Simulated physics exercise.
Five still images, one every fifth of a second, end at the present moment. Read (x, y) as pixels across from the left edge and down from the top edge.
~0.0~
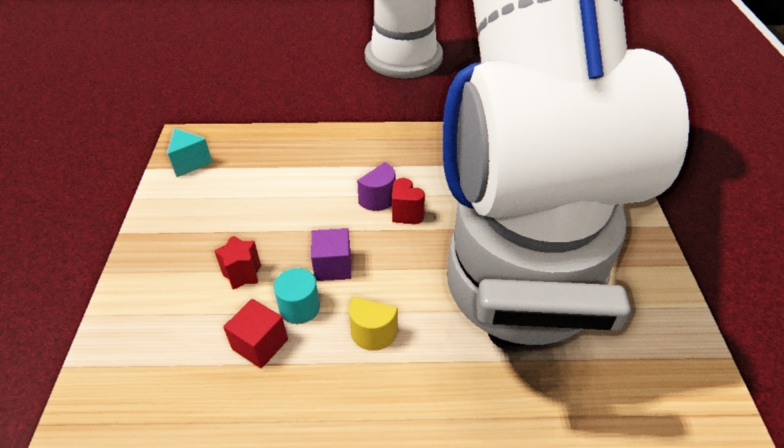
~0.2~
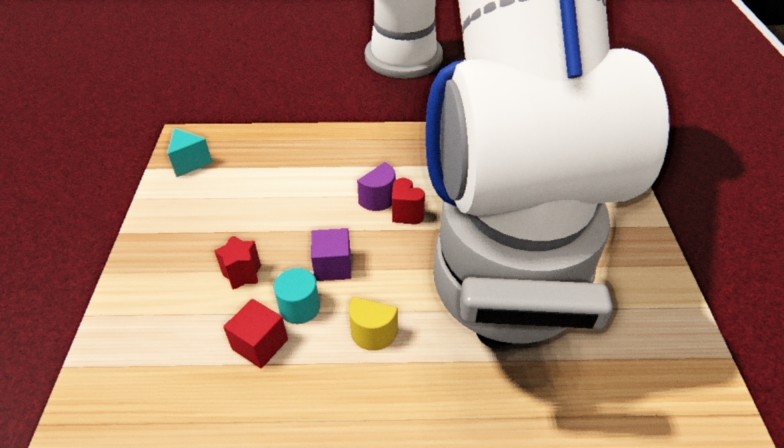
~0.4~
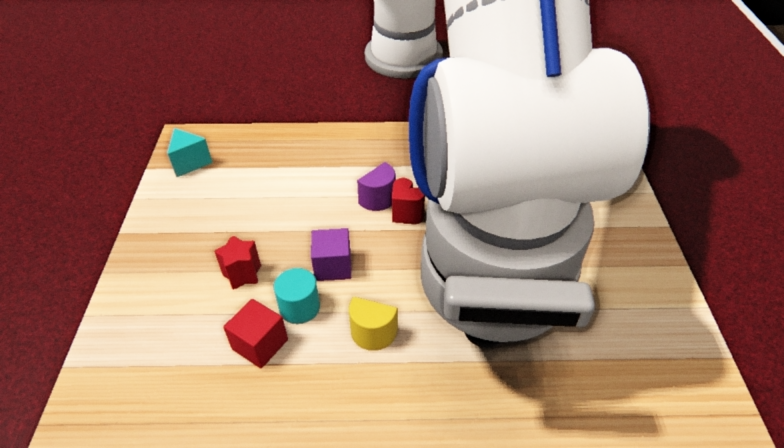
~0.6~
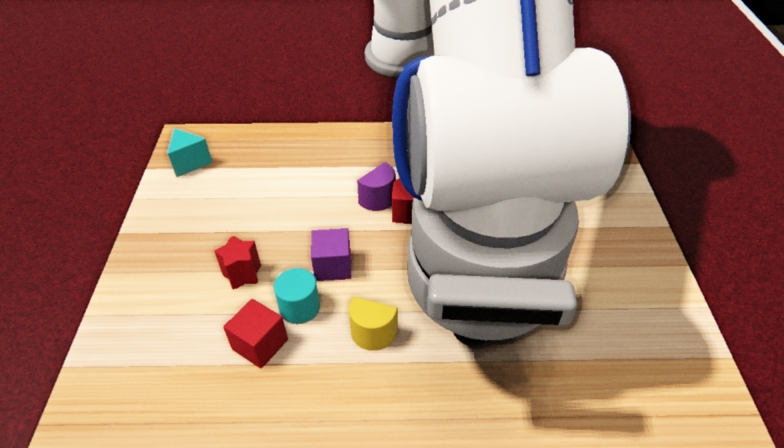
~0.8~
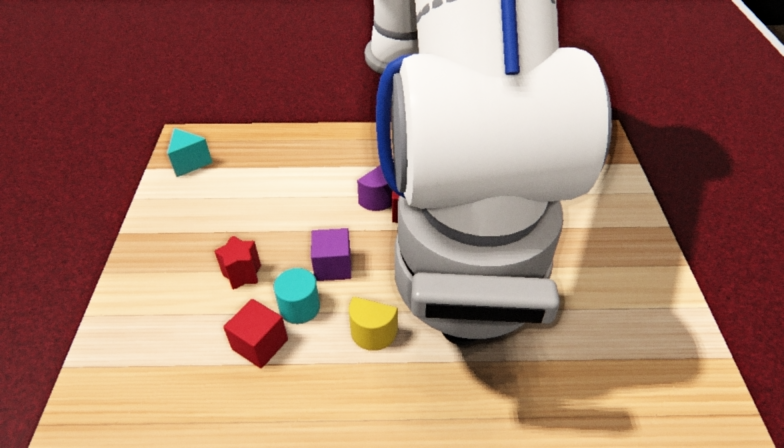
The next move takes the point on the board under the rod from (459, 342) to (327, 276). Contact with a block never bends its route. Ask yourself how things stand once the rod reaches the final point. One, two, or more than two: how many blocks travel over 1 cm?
1.
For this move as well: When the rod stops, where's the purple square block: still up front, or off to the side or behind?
In front, I predict.
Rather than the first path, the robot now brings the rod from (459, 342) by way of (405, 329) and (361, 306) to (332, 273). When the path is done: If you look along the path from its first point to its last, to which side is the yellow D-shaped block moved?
It goes left.
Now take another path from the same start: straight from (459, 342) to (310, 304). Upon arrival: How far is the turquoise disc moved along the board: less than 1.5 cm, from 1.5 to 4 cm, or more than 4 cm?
If I had to pick, the turquoise disc travels from 1.5 to 4 cm here.
What follows on the original path. One third of the way, rod at (413, 303); nothing pushed yet.
Two thirds of the way, rod at (368, 281); nothing pushed yet.
At the end, rod at (325, 261); purple square block at (303, 223), turned 15° clockwise; yellow D-shaped block in place.
